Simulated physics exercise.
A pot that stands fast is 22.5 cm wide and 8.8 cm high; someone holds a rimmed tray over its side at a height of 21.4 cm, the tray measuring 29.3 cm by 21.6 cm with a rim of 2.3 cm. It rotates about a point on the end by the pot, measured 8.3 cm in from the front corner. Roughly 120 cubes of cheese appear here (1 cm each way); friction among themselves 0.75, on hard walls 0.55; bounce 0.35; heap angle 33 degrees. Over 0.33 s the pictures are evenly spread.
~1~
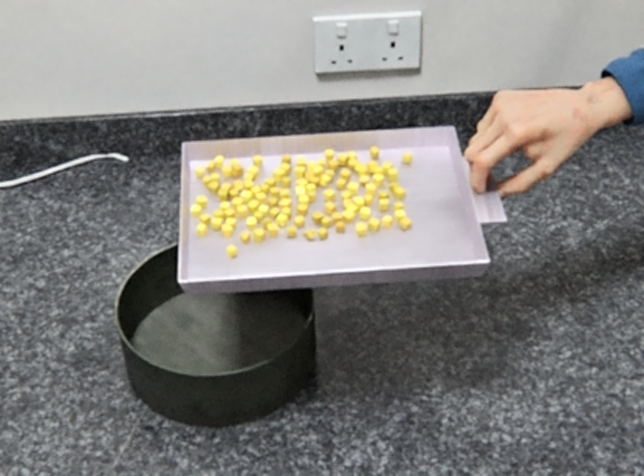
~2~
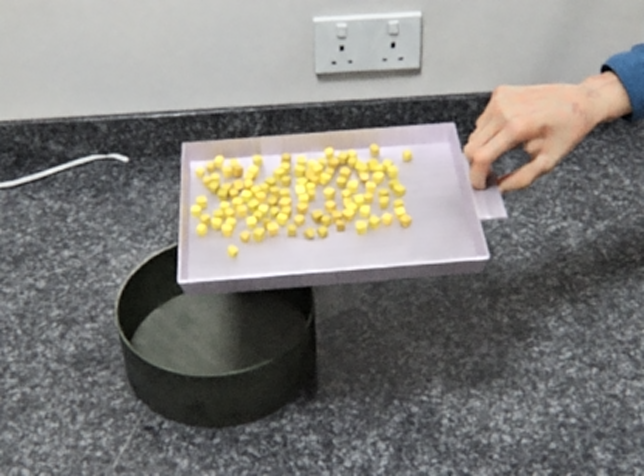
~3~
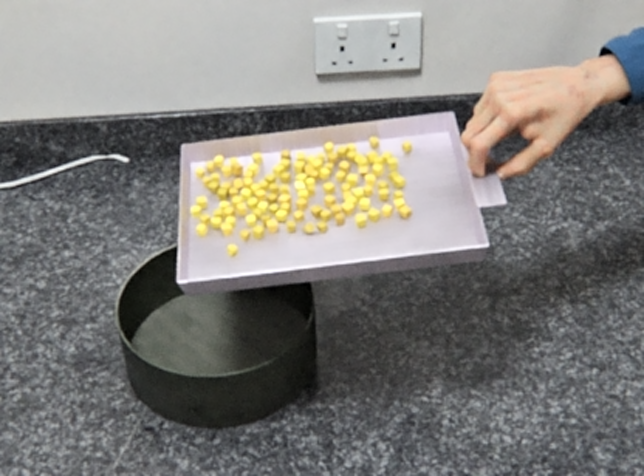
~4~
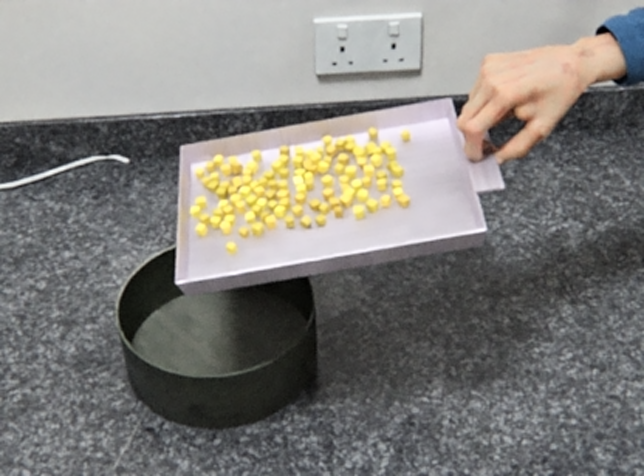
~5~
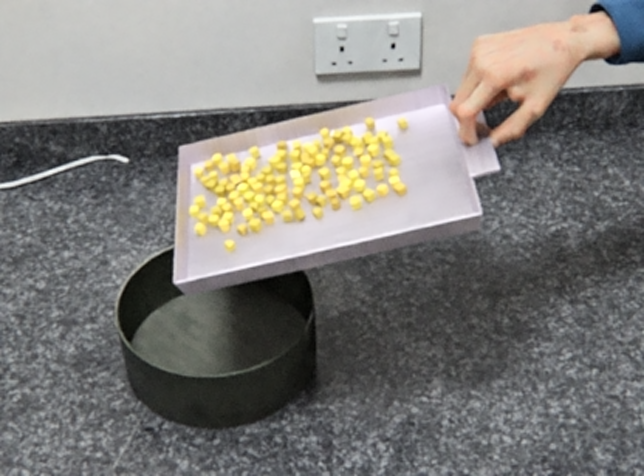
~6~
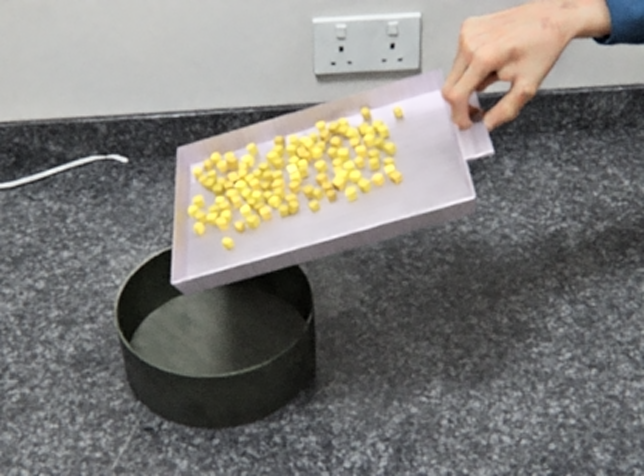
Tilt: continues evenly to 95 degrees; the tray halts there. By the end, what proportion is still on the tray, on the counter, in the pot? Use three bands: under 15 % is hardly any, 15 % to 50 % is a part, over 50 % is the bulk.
Shares - tray: Hardly any; counter: A part; pot: The bulk.
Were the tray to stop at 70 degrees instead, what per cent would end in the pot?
Estimated share: About 5 %.
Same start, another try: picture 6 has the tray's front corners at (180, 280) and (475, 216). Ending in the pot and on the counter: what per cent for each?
Pot 60; counter 40.
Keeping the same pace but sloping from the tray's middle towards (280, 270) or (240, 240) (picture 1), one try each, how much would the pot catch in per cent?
Near 35 and 40 percent, in that order.
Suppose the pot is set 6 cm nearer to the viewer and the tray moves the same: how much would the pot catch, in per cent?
It would come to roughly 35 percent.
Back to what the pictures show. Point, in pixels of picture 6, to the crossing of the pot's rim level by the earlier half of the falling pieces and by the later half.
(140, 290) first, (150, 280) later, roughly.
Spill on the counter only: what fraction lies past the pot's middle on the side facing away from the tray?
Around 90 per cent, give or take.
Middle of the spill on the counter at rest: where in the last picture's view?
At rest, its centre lies at about (54, 310).
Then, 0.61 s after the last picture, tilt 53 degrees; the tray holds 100 %, the pot 0 %.
Then, 1.02 s after the last picture, tilt 78 degrees; the tray holds 80 %, the pot 5 %.
Then, 1.51 s after the last picture, tilt 95 degrees; the tray holds 25 %, the pot 30 %.
In the end, tray 5 %, counter 25 %, pot 70 %.
